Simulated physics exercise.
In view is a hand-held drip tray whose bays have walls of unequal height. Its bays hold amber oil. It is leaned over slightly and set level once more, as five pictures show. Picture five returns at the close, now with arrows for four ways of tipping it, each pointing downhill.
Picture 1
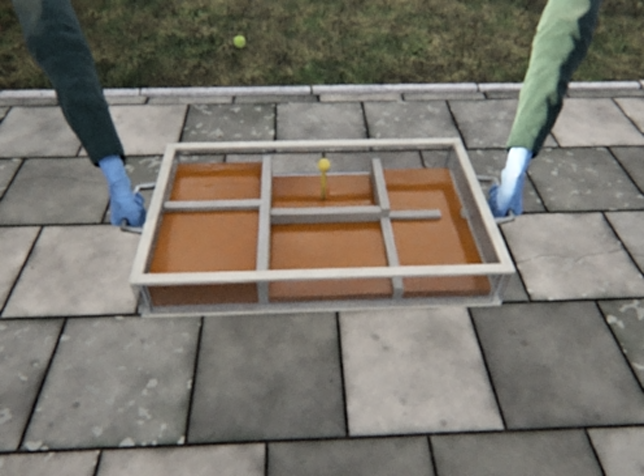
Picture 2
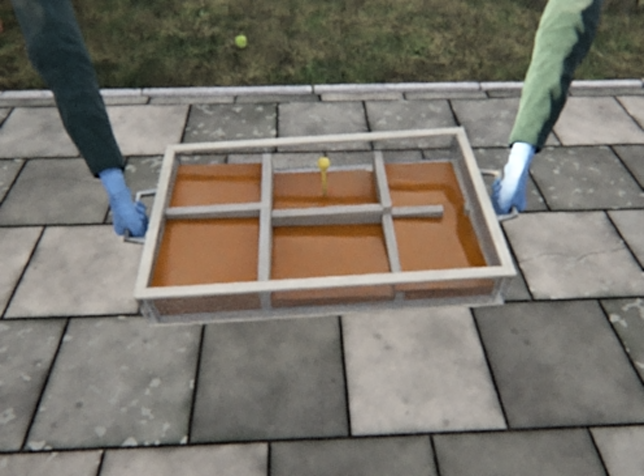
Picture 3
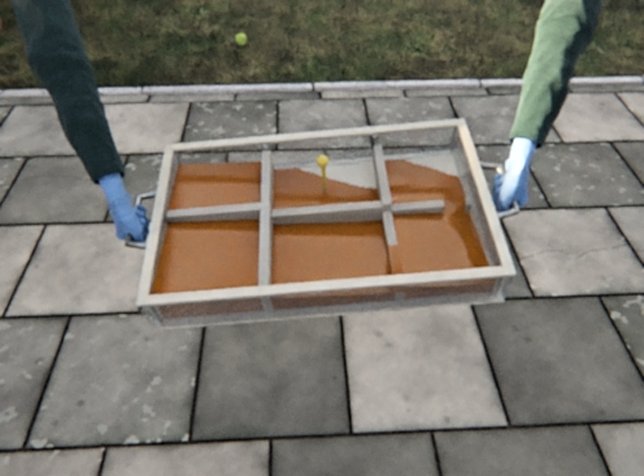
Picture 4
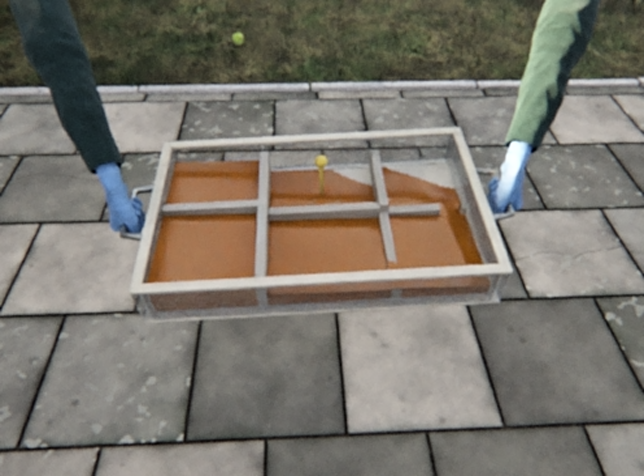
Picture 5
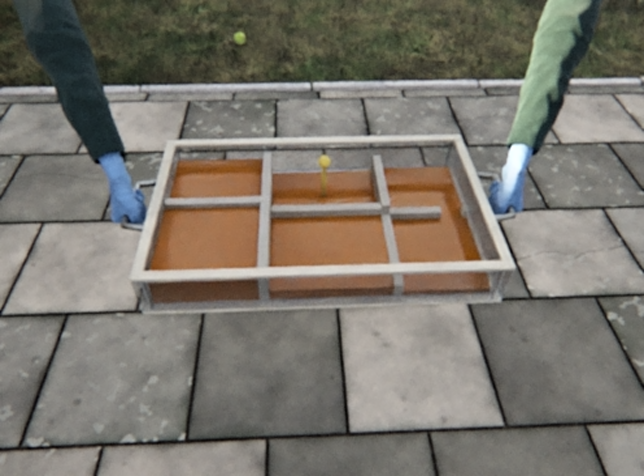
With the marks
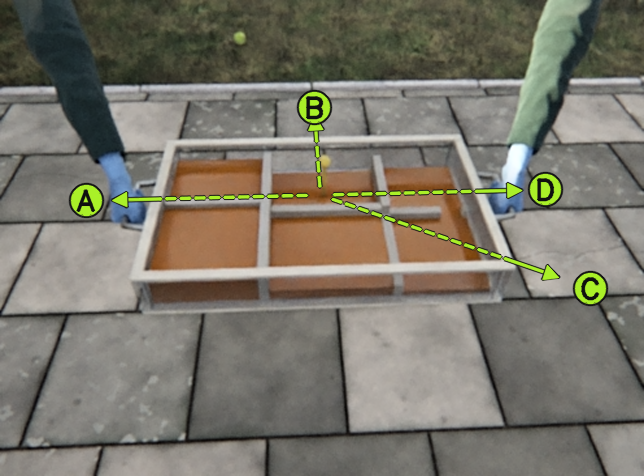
Shallow divided tray of amber liquid, held by two gloved hands over grey paving, tilting gently toward front left, then levelling.
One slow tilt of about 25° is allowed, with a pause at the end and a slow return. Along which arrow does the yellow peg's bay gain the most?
Go for B.
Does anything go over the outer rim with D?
Yes.
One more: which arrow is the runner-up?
That is arrow A.
On the marked copy, A ends at (117, 199); B ends at (315, 120); C ends at (553, 275); D ends at (516, 190).
For arrow A, about 12 % of the liquid ends in the peg's bay; about 12 % goes over the rim.
For arrow B, about 27 % of the liquid ends in the peg's bay; about 6 % goes over the rim.
For arrow C, about 5 % of the liquid ends in the peg's bay; about 44 % goes over the rim.
For arrow D, about 8 % of the liquid ends in the peg's bay; about 6 % goes over the rim.
